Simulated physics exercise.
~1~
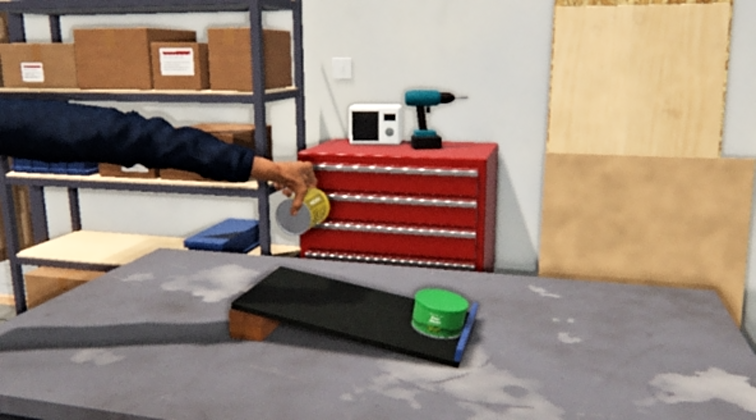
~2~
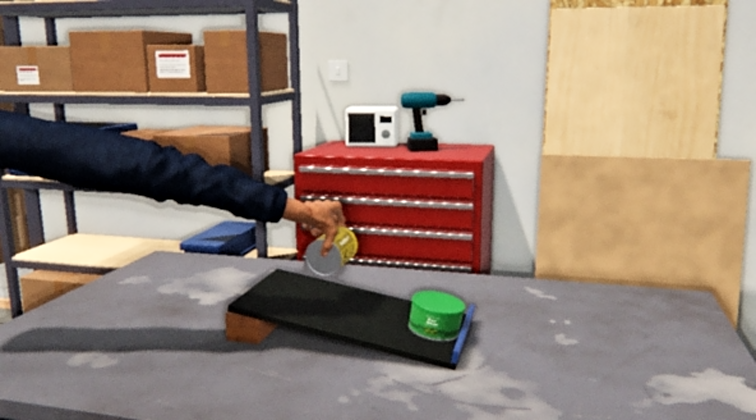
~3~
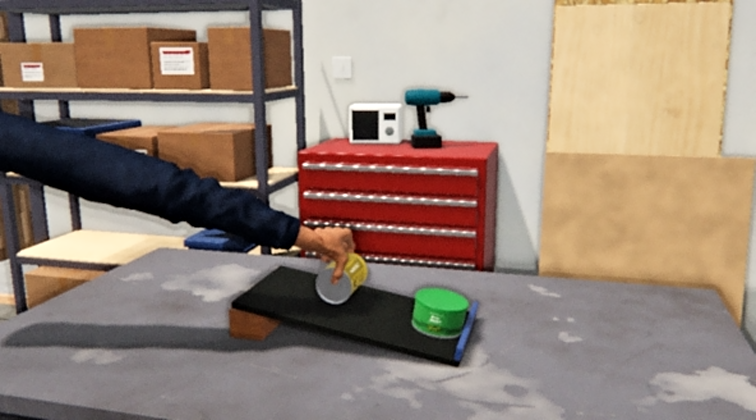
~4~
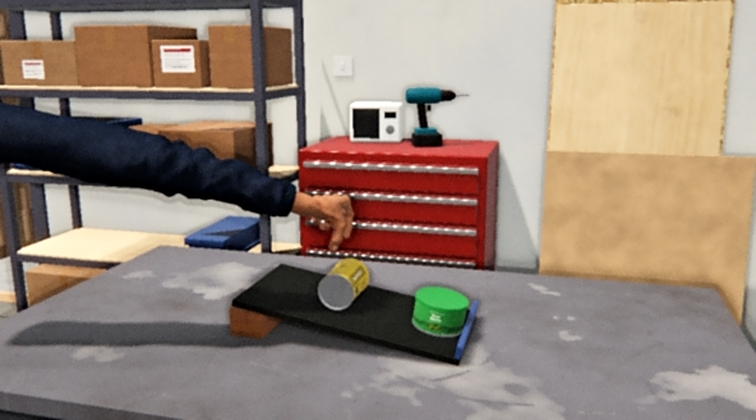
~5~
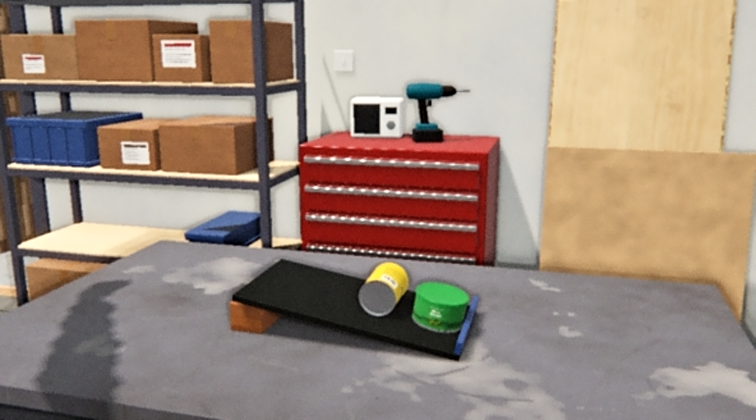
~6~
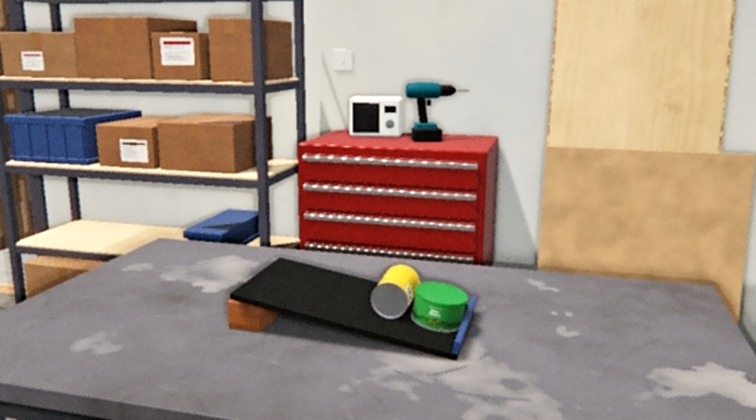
A black board, propped on an orange-brown block at its left end, slopes down to the right on a scuffed grey table, seen from the front by a slightly swaying camera. A green tub sits near its low end, with shelves of boxes, a red tool cabinet and wooden panels behind. From the left, a dark-sleeved arm lowers a yellow tin onto the board on its side. The hand lets go and draws back out of view. The tin rolls a short way down to the right and ends resting beside the green tub, which stays in place.
